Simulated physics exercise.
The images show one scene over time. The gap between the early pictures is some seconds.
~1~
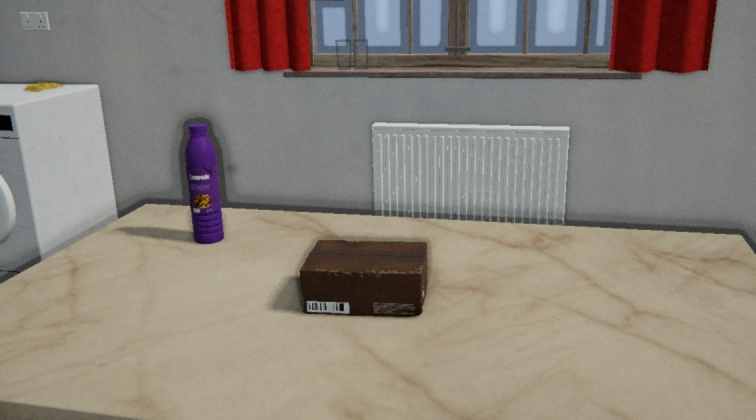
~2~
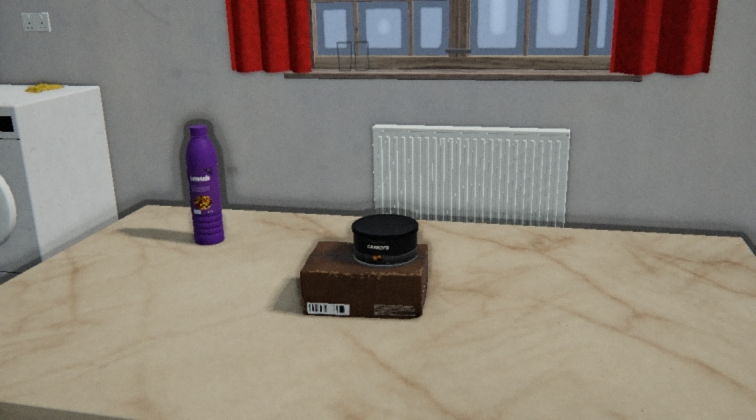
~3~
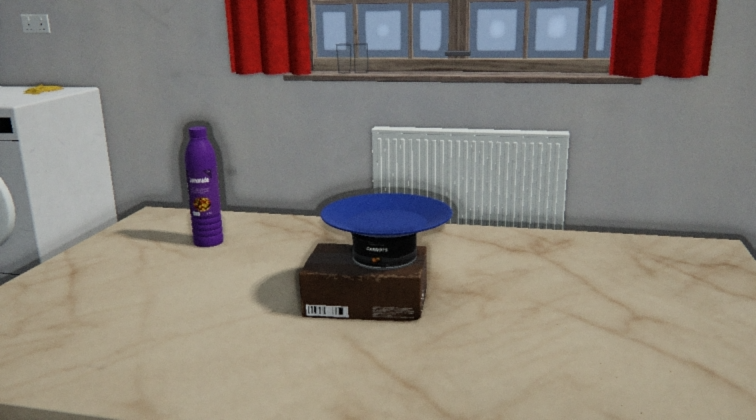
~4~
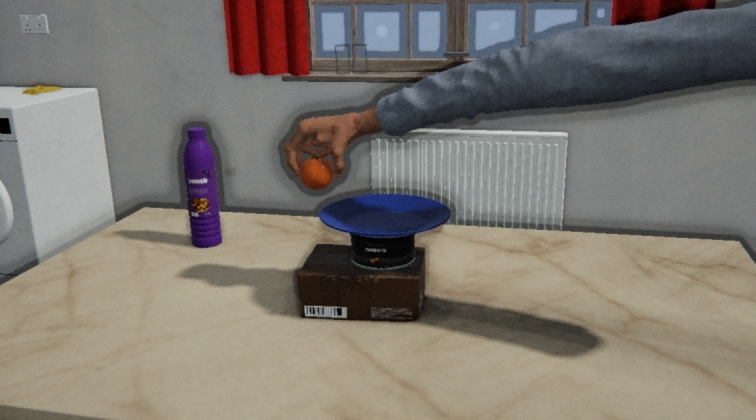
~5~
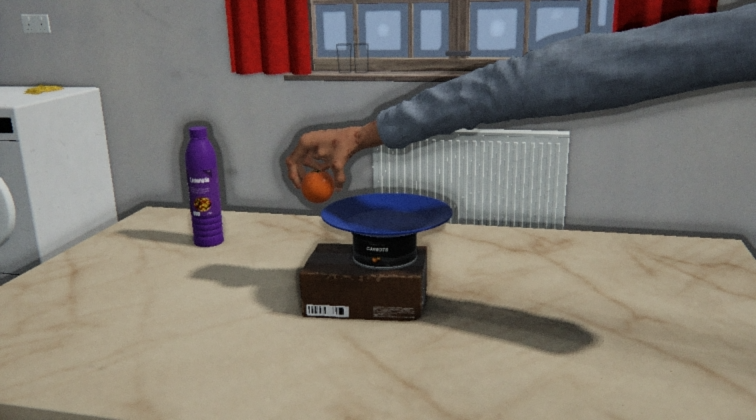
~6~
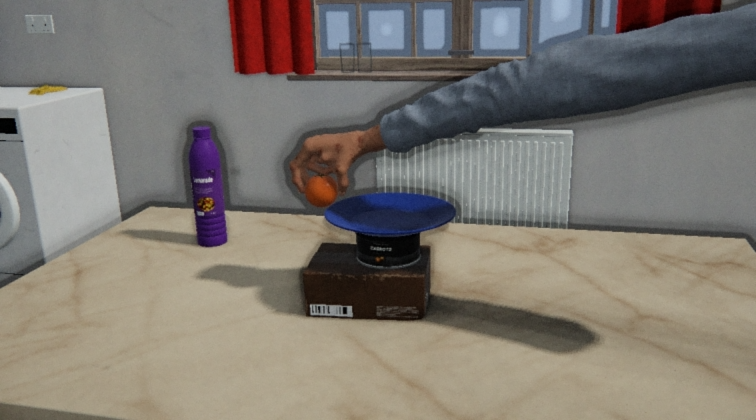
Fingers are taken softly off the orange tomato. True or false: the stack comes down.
True.
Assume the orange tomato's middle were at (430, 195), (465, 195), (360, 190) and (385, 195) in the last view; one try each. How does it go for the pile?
The pile does not fall on try one, goes down on try two, does not fall on try three and does not fall on try four.
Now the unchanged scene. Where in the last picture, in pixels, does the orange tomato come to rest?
Somewhere around (256, 274) in the last picture.
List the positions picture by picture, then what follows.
In the first frame, the last thing is not in view yet; brown box (367, 277).
In the second frame, the last thing is not in view yet; black tub (385, 240).
In the third frame, the last thing is not in view yet; brown box (366, 281).
In the fourth frame, still above its spot; orange tomato (317, 173); black tub (383, 243).
In the fifth frame, still above its spot; orange tomato (318, 186); brown box (367, 280).
In the sixth frame, in place under the hand; orange tomato (322, 190); black tub (388, 242).
Then, 0.30 s later than the last frame, orange tomato now fallen.
Then, 0.40 s later than the last frame, things are still on the move.
Then, 0.50 s later than the last frame, as before.
When it is over, fallen, orange tomato; the other 4 as before. End places, in pixels of the last picture, orange tomato near (255, 275). The pile comes apart.
